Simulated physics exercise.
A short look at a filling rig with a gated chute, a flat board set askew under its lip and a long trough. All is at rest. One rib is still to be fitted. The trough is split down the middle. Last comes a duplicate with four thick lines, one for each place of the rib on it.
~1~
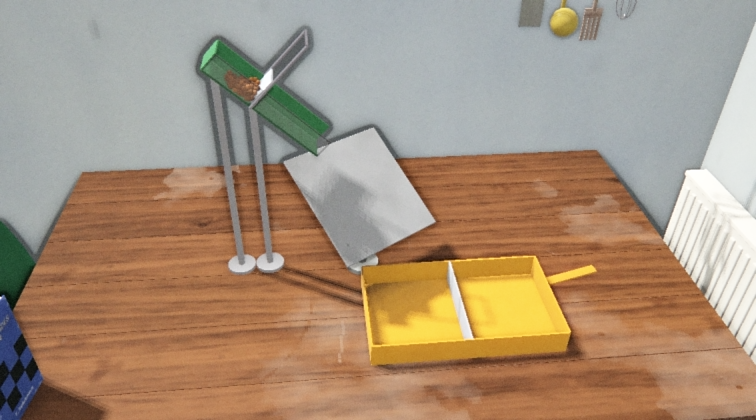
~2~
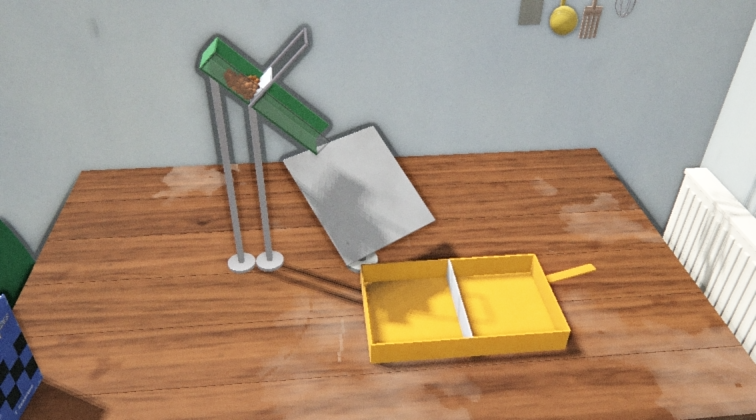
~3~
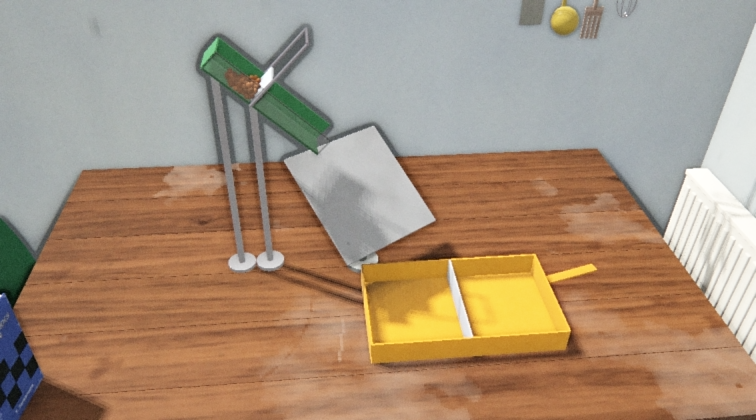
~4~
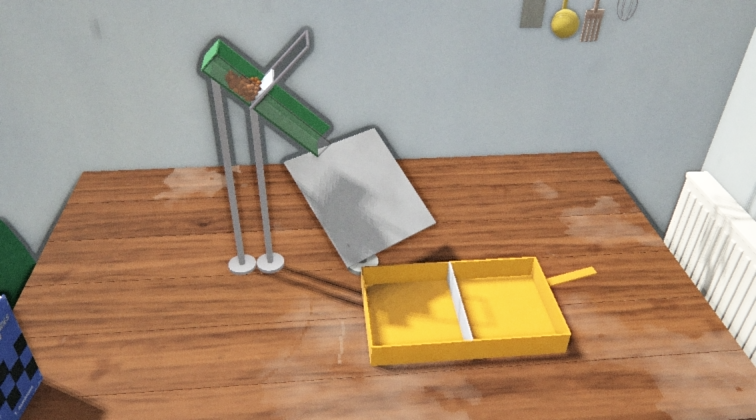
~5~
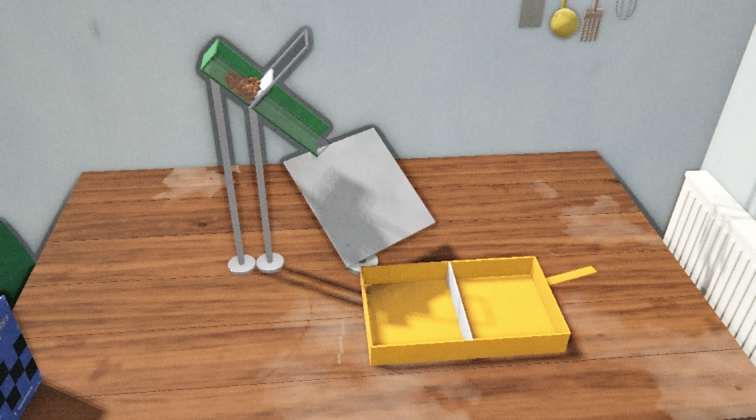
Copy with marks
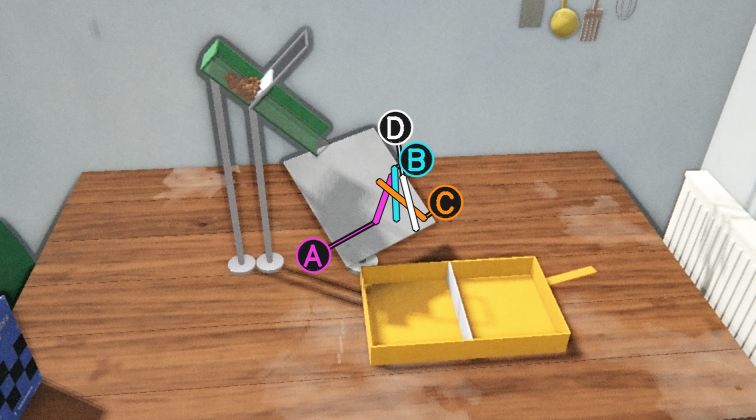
Brown cereal balls resting behind a closed gate in a sloping green chute, above a tilted grey board and divided yellow trough.
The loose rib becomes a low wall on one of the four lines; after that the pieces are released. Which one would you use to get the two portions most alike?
C beats the others.
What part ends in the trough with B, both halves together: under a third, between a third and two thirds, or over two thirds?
Over two thirds.
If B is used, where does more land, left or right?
Left.
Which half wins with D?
Left.
On the marked copy, line A from (392, 175) to (375, 221); line B from (394, 168) to (396, 218); line C from (379, 181) to (423, 218); line D from (402, 177) to (416, 228).
With A, of what is caught, nearly all in the left half, a stray few in the right.
With B, of what is caught, all in the left half, none in the right.
With C, of what is caught, about half in the left half, about half in the right.
With D, of what is caught, nearly all in the left half, a small part in the right.
